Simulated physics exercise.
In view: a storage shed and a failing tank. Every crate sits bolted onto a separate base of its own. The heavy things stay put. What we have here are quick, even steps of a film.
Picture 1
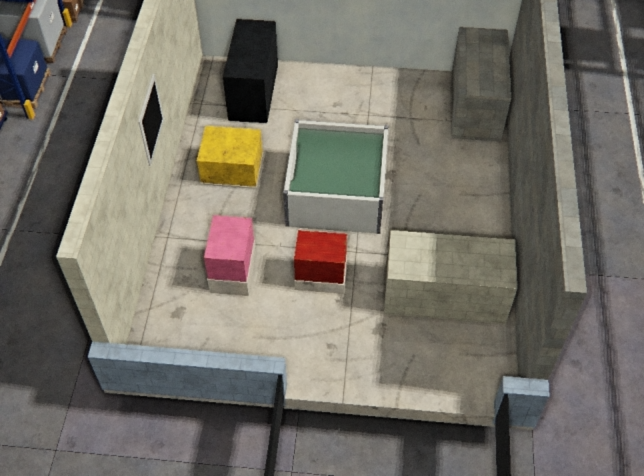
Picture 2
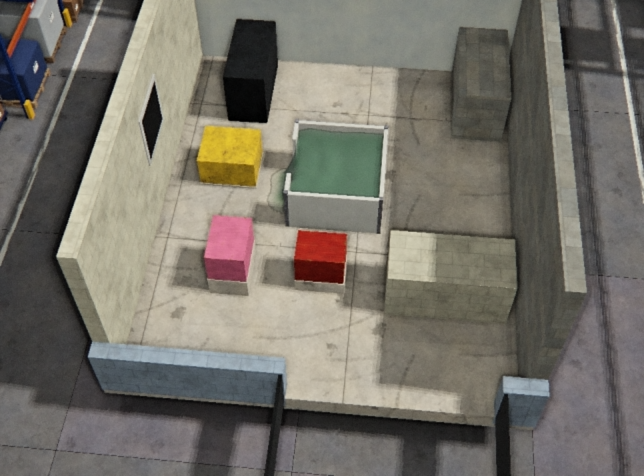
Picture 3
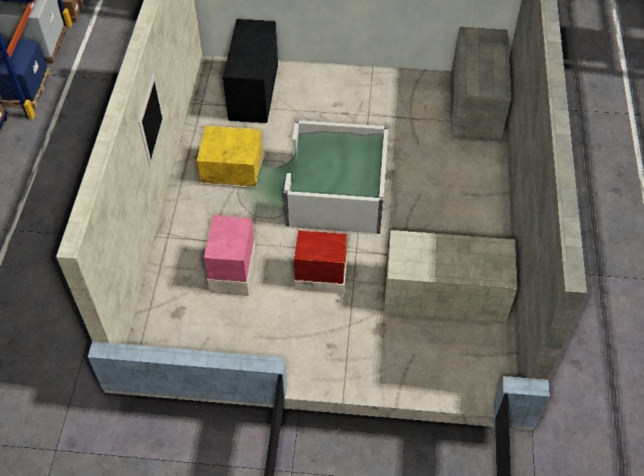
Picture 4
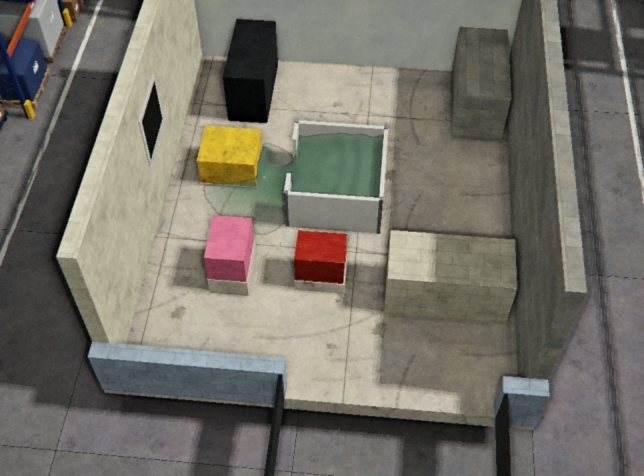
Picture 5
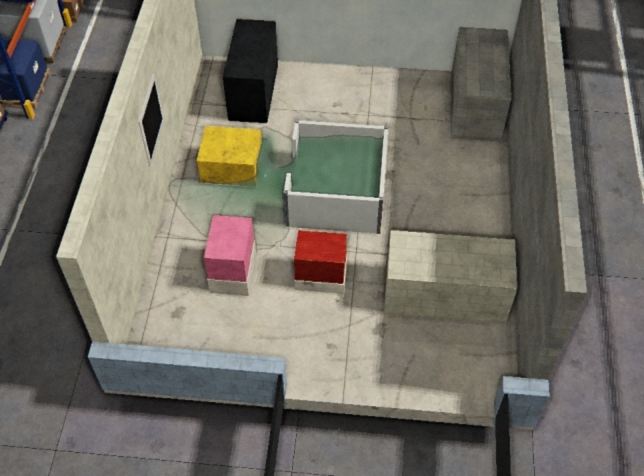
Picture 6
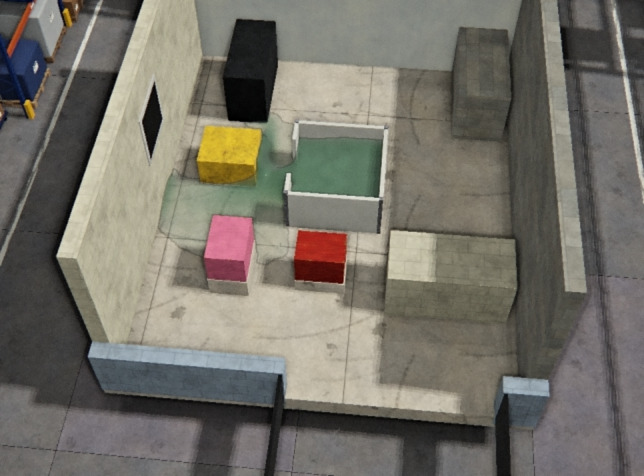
A roofless storage shed with pale walls, seen from high above its open front, holds a white-walled tank of green water near the middle of its concrete floor. A black block stands at back left, yellow, pink and red blocks sit left of and before the tank, and grey ones stand at right. Water pours through a gap in the tank's left side and spreads thinly leftward around the yellow block, while the blocks and camera stay still.
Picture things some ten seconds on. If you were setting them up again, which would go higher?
Looks like the pink crate is out of reach of the water; looks like the red crate is out of reach of the water; looks like the yellow crate is within reach of the water.
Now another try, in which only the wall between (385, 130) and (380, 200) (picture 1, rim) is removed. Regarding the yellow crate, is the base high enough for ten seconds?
I'd say the yellow crate gets flooded.
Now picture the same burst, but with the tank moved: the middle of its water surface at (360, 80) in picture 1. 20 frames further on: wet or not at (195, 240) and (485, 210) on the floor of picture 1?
The first spot is inundated and the second is not reached.
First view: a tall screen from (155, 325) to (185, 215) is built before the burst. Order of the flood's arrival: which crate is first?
It's the yellow crate.
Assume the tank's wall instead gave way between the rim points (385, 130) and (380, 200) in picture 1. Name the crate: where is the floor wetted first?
That would be the red one.
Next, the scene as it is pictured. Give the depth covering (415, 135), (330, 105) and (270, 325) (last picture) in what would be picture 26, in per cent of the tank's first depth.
Taking the places in turn, I get roughly 0, 2 and 4 percent.
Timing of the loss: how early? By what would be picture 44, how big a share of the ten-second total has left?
I get 20 percent.
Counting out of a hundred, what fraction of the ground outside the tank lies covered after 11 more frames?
Estimate: Near 40 %.
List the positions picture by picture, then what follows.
The first frame shows the open tank at (337, 163) is whole and still.
In the second frame, the front is at (278, 208), out from the gap at (294, 178).
In the third frame, the front is at (243, 197), out from the gap at (294, 179).
In the fourth frame, water pours out at (294, 180) and has run to (209, 188).
In the fifth frame, the front is at (175, 192), out from the gap at (294, 180).
In the sixth frame, the front is at (160, 223), out from the gap at (294, 180).
A moment on, water covers 25 % of the floor; the pink crate water round its plinth, the red crate not reached, the yellow crate water round its plinth.
Next, water covers 40 % of the floor; the pink crate water round its plinth, the red crate water round its plinth, the yellow crate water round its plinth.
Then, water covers 55 % of the floor; the pink crate water round its plinth, the red crate water round its plinth, the yellow crate water round its plinth.
Later, water covers 85 % of the floor; the pink crate water round its plinth, the red crate water round its plinth, the yellow crate water round its plinth.
In the end, water covers 100 % of the floor; the pink crate stayed above the water, the red crate stayed above the water, the yellow crate was topped.
